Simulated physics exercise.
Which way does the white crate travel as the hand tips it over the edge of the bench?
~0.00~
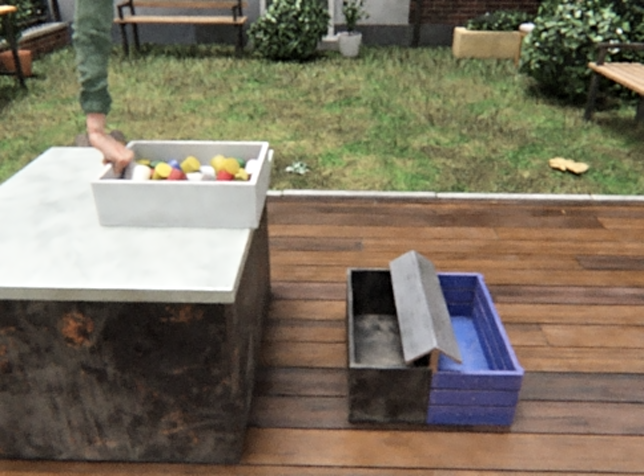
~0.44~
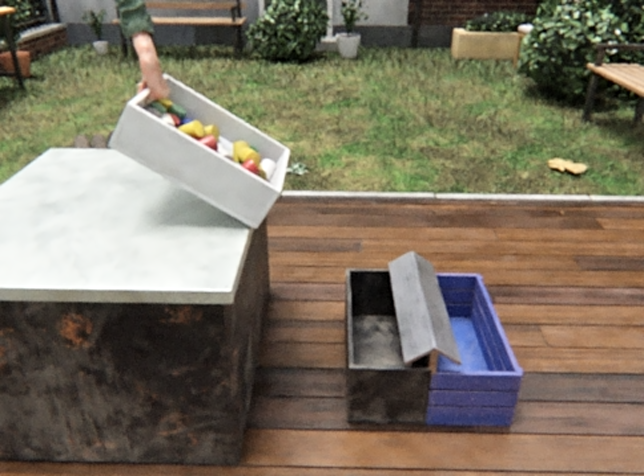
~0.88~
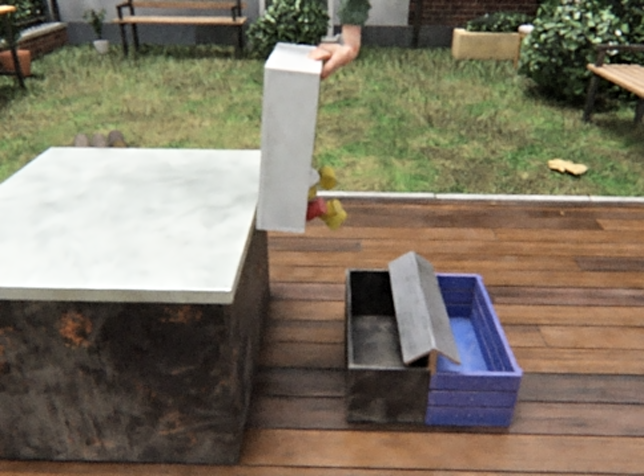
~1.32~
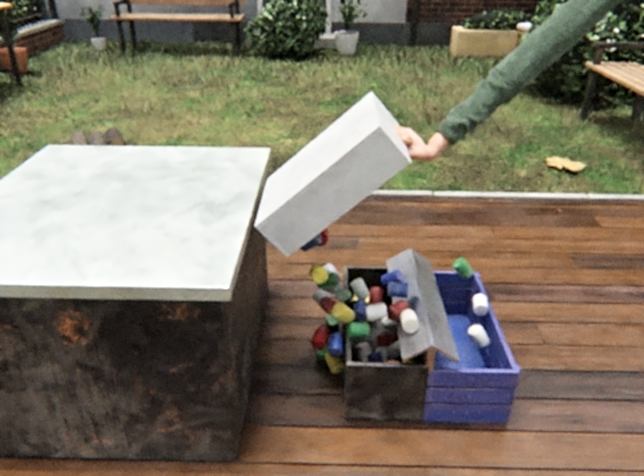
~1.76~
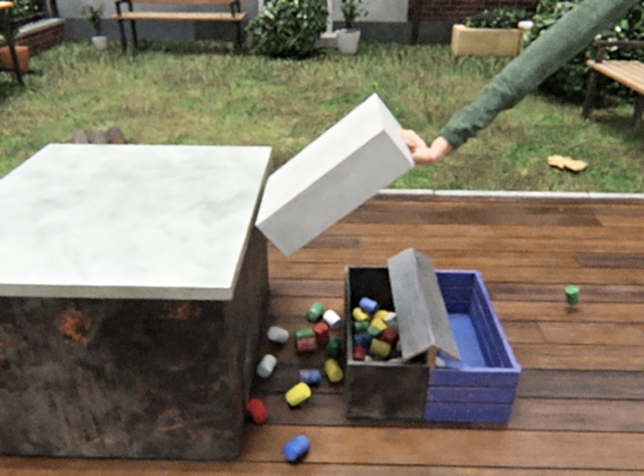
The white crate moves to the right, going out past the edge of the bench as it turns over.
